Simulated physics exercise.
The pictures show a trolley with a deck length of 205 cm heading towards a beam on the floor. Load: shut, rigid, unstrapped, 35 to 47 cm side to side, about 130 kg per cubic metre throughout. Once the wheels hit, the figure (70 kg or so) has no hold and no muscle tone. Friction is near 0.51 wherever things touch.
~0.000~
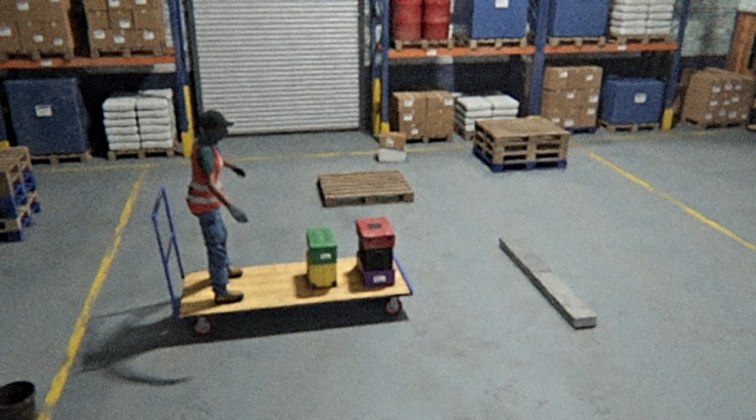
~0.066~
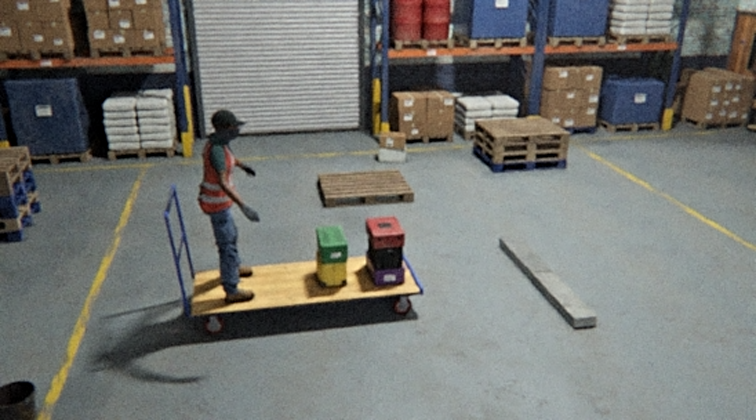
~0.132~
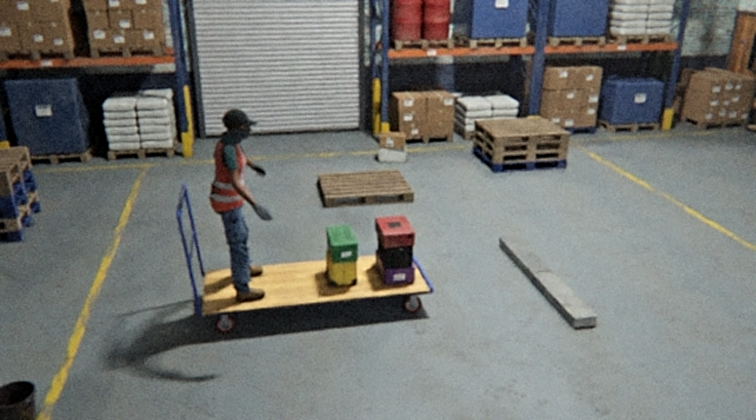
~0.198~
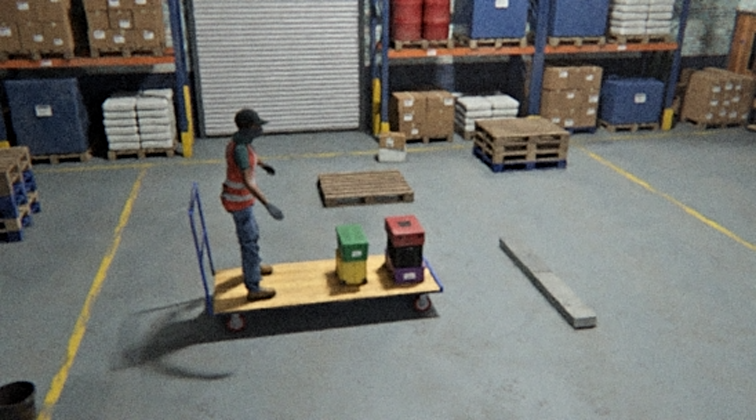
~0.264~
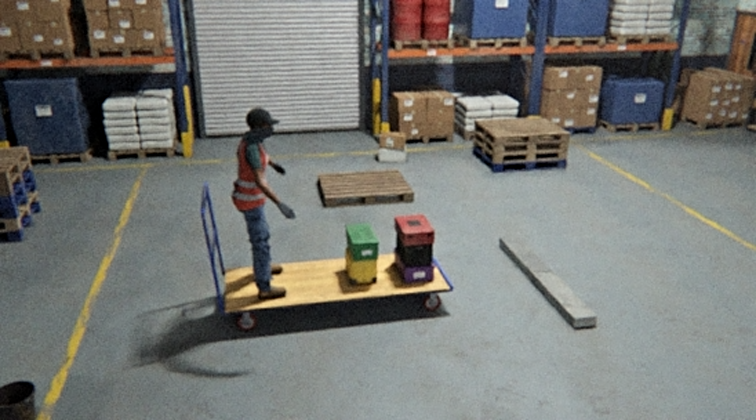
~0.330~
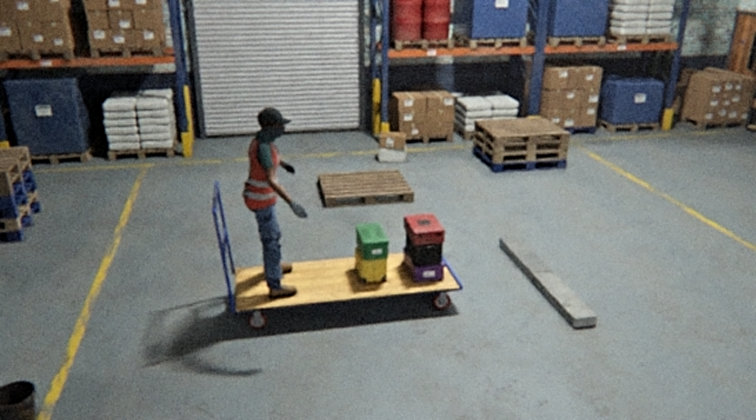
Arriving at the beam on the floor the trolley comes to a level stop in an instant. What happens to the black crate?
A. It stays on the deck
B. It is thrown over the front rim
(B) It is thrown over the front rim.
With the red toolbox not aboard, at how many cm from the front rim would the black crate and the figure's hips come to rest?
Black 40 past, hips 140 behind.
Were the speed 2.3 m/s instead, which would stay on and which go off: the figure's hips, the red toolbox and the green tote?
I'd expect the hips to stay in place, red to come away and green to come away.
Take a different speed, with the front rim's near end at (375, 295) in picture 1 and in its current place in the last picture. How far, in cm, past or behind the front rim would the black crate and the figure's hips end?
So the black one ends up 80 cm ahead of the front rim, while the hips settle 50 cm behind it.
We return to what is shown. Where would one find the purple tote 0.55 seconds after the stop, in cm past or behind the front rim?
About 20 cm behind the rim.
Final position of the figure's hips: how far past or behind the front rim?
The hips end up about 140 cm behind the front rim.
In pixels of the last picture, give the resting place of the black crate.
Resting point approx. (565, 265).
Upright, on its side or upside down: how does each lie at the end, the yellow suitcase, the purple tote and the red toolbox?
Yellow upright, purple upright, red upside down.
The wheels strike at 1.01 s.
After 1.56 s the black crate is 4 cm past the rim, tilted 60°, near (548, 236) in the last picture's view.
After 2.01 s the black crate is 25 cm past the rim, tilted 125°, near (563, 262) in the last picture's view.
When all is still (3.5 s), past the rim, black crate and red toolbox; behind it, green tote, yellow suitcase, purple tote and the figure's hips.
